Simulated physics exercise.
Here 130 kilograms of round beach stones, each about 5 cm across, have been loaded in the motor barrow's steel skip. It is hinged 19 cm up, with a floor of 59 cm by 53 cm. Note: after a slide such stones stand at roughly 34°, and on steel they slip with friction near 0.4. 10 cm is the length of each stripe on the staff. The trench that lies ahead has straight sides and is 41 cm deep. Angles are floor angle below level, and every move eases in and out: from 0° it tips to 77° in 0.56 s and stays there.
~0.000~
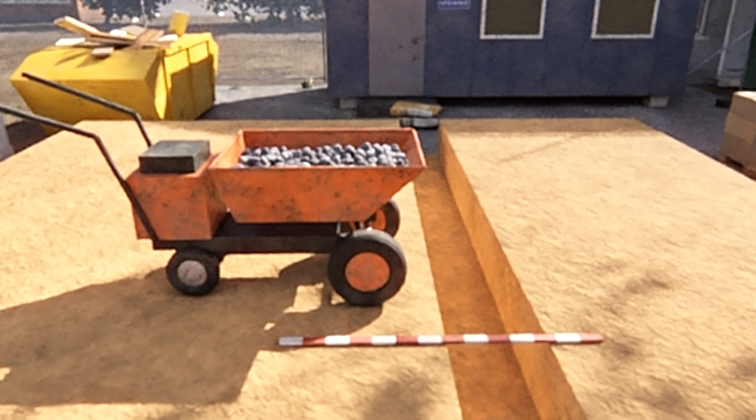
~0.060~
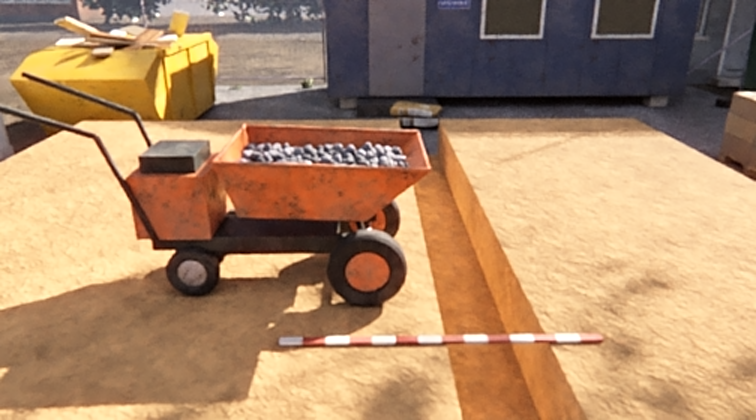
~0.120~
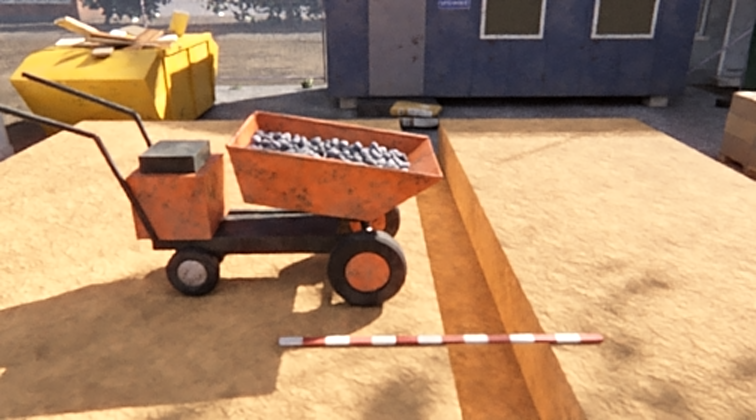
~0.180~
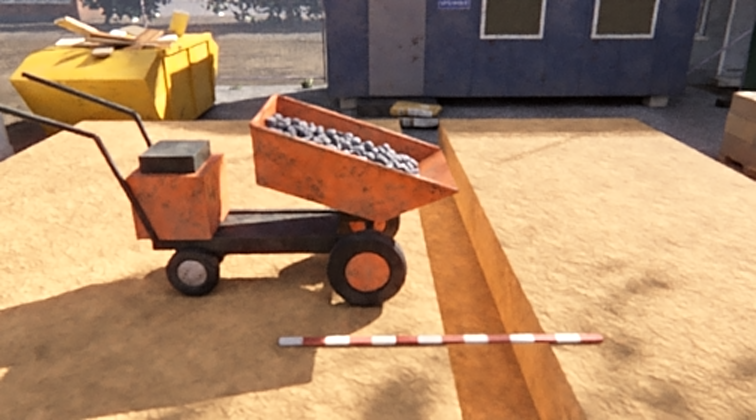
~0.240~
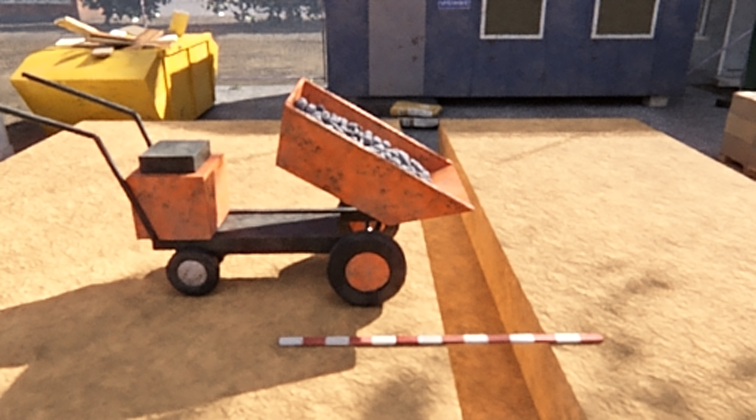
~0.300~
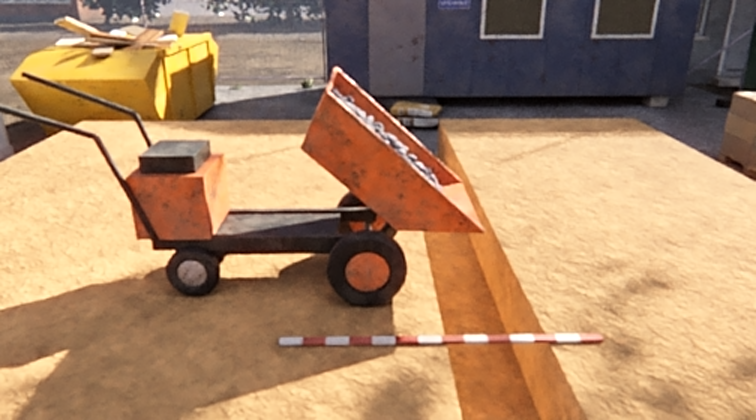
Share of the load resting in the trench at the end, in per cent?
59 per cent.
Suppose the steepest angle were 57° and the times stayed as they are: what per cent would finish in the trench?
I'd guess some 50 in a hundred.
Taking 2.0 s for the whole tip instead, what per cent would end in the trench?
Close to 75 percent, then.
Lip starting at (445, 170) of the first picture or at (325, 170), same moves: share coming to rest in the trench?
Near 35 then near 75 percent.
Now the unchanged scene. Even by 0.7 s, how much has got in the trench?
Roughly 30% by that time.
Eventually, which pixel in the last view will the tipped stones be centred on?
(501, 323).
After 0.4 s the floor is at 65°; 100 % in the skip; the foremost stones are at (467, 229).
After 0.7 s the floor is at 77°; 56 % in the skip, 32 % in the trench, 11 % past the trench; the foremost stones are at (542, 262).
After 1.0 s the floor is at 77°; 0 % in the skip, 59 % in the trench, 41 % past the trench; the foremost stones are at (729, 260).
After 3.0 s the floor is at 77°; 0 % in the skip, 59 % in the trench, 41 % past the trench; the foremost stones are past the picture's edge.
